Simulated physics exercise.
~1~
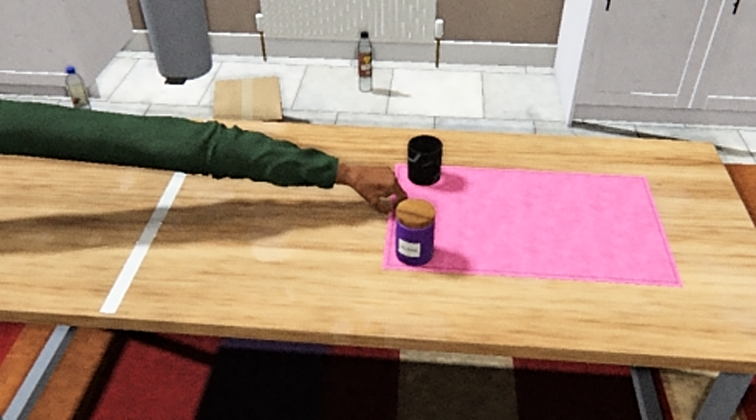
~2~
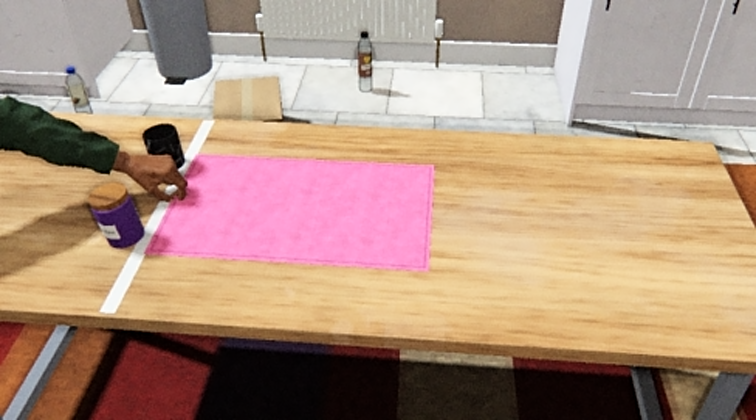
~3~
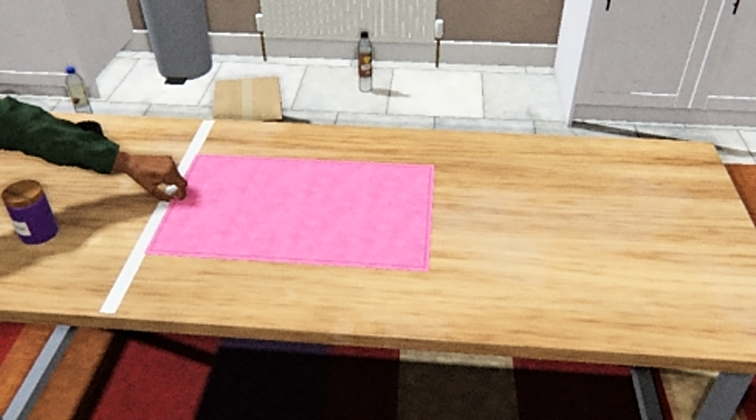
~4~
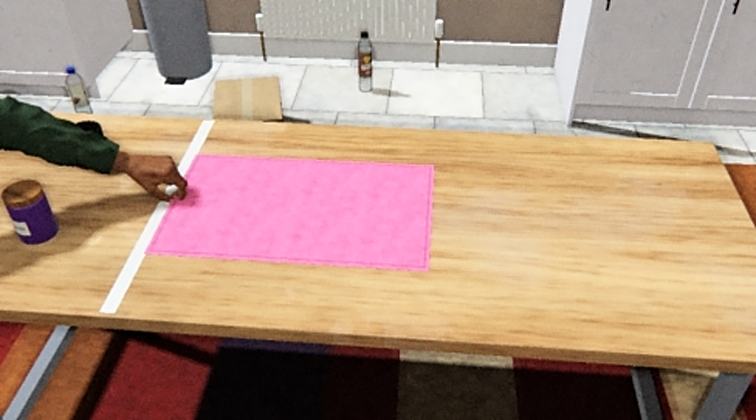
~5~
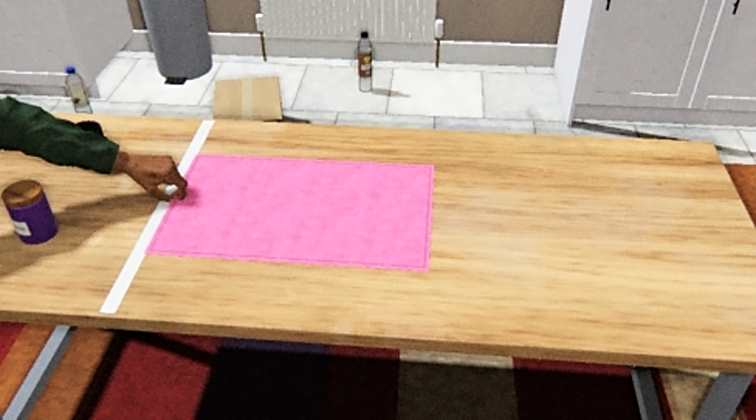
A pink cloth being pulled left by a hand to a white tape line, a purple jar and black container sliding off.
